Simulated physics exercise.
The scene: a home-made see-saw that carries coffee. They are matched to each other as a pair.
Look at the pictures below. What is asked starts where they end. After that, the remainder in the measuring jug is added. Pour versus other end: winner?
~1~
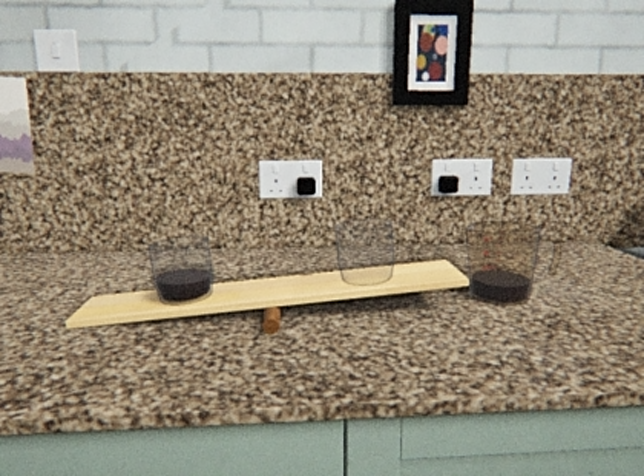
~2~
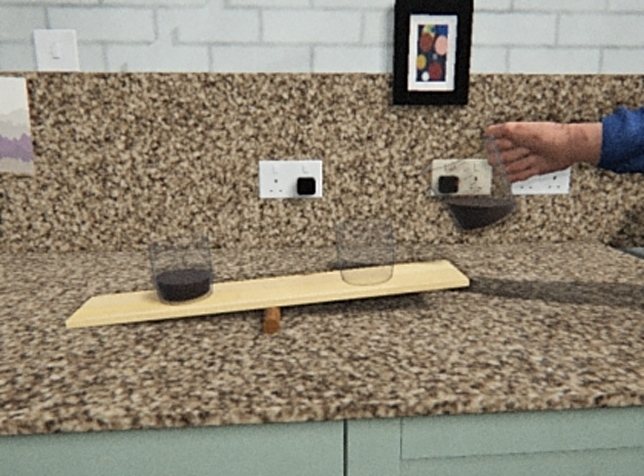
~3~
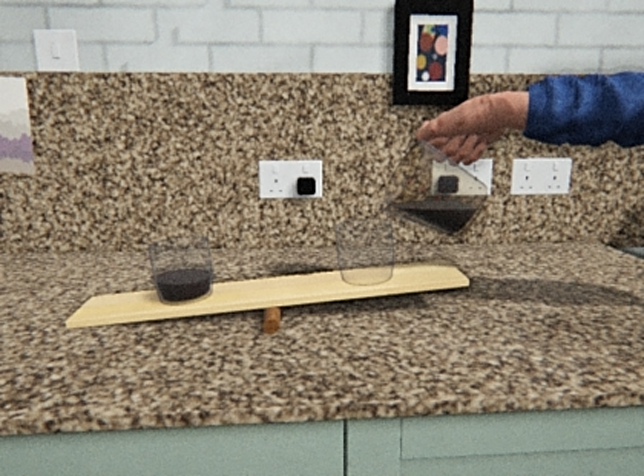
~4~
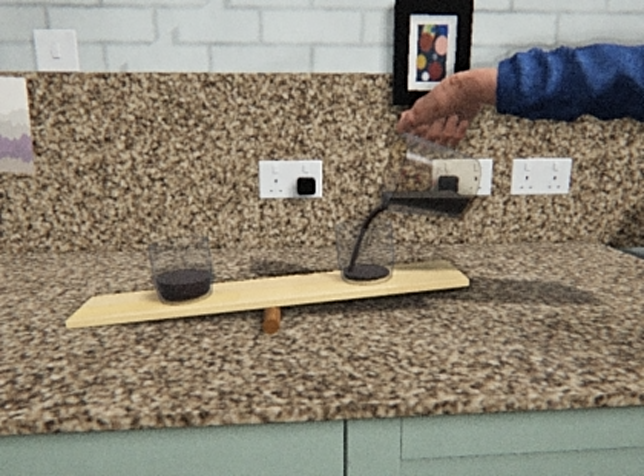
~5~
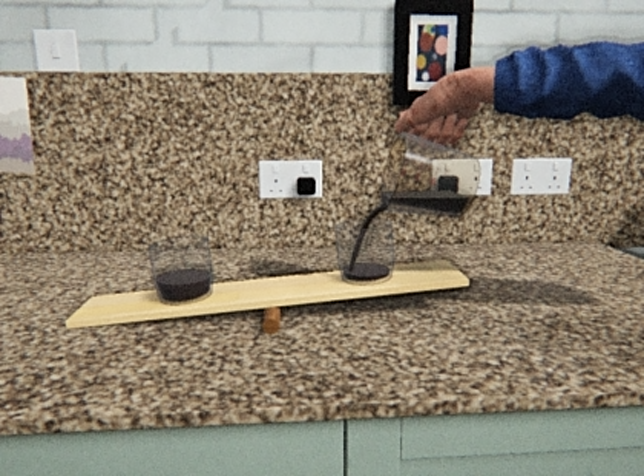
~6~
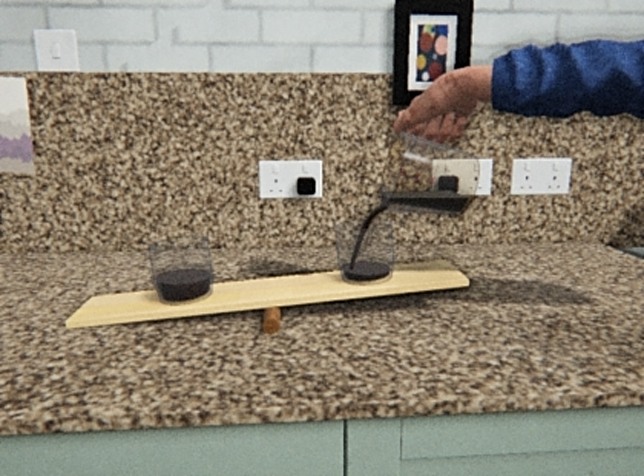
The pour.
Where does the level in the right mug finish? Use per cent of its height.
Roughly 40%.
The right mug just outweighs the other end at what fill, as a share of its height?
Result: Some 20 per cent.
Shortly, the right mug is about a quarter full; the shelf board has swung over, and that end is down.
Then, the right mug is about a third full; the shelf board has swung over, and that end is down.
At the finish, the right mug is about a third full; the shelf board has swung over, and that end is down.
